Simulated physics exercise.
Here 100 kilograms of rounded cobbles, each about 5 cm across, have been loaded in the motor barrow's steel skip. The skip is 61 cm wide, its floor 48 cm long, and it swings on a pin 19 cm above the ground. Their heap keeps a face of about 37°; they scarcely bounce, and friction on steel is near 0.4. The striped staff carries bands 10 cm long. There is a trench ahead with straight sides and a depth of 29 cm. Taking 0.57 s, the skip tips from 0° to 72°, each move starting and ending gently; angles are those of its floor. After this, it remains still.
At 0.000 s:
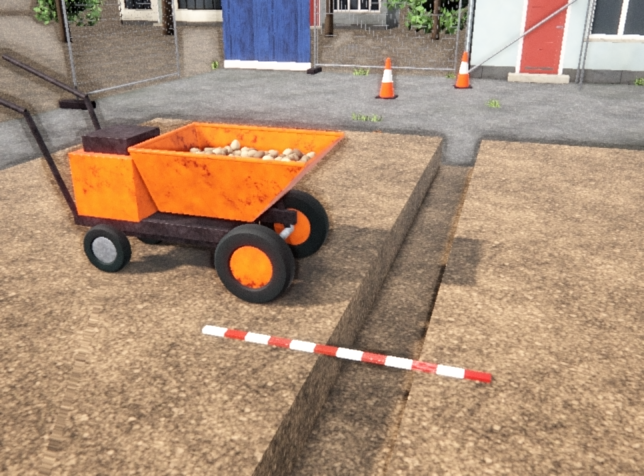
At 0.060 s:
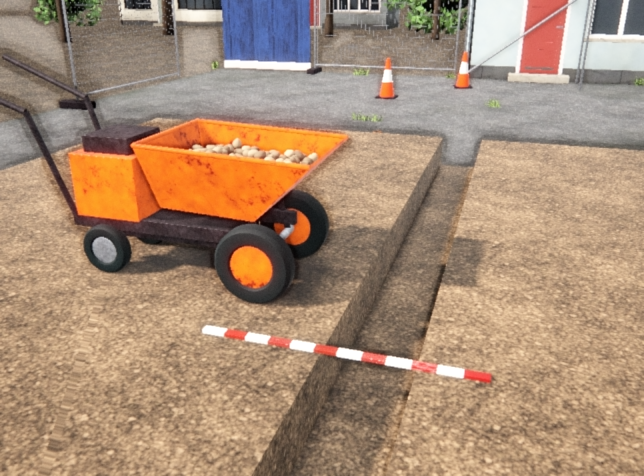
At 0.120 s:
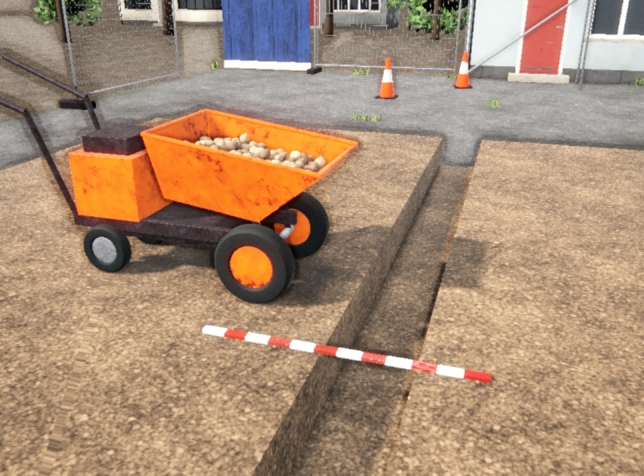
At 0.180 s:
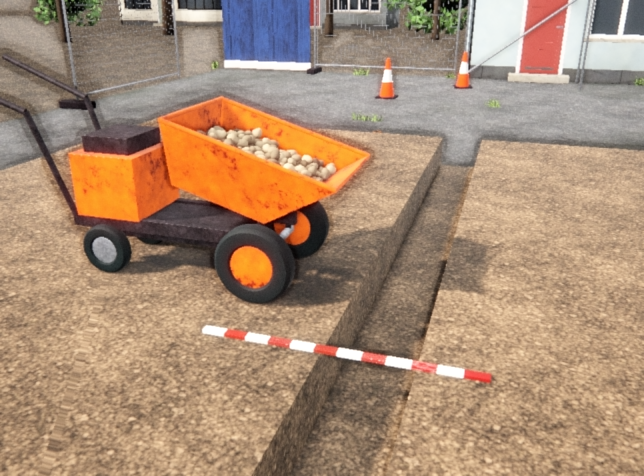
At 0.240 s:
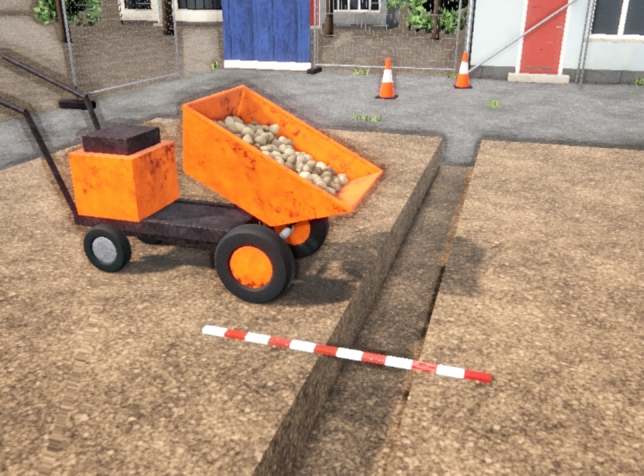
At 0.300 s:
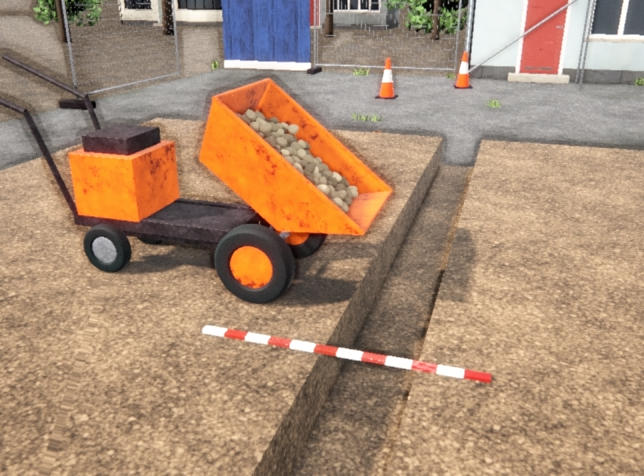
At first, an orange motor barrow stands beside a straight-sided trench, its steel skip lying level and loaded with pale stones, a red-and-white striped staff on the ground nearby. The skip then swings forward, its rear rising and its lip lowering toward the right, until it slants steeply with stones still inside.
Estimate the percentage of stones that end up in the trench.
Roughly 71 per cent.
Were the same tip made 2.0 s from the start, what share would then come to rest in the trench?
Then about 95 per cent.
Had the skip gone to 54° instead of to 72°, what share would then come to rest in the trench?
In that case some 50 per cent.
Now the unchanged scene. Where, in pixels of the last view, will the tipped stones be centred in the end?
Their middle is at about (418, 332).
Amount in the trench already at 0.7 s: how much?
20 per cent, give or take.
After 0.4 s the floor is at 61°; 100 % in the skip; the foremost stones are at (366, 245).
After 0.7 s the floor is at 72°; 76 % in the skip, 22 % in the trench, 2 % past the trench; the foremost stones are at (437, 303).
After 1.0 s the floor is at 72°; 9 % in the skip, 61 % in the trench, 29 % past the trench; the foremost stones are at (593, 317).
After 3.0 s the floor is at 72°; 0 % in the skip, 71 % in the trench, 29 % past the trench; the foremost stones are past the picture's edge.
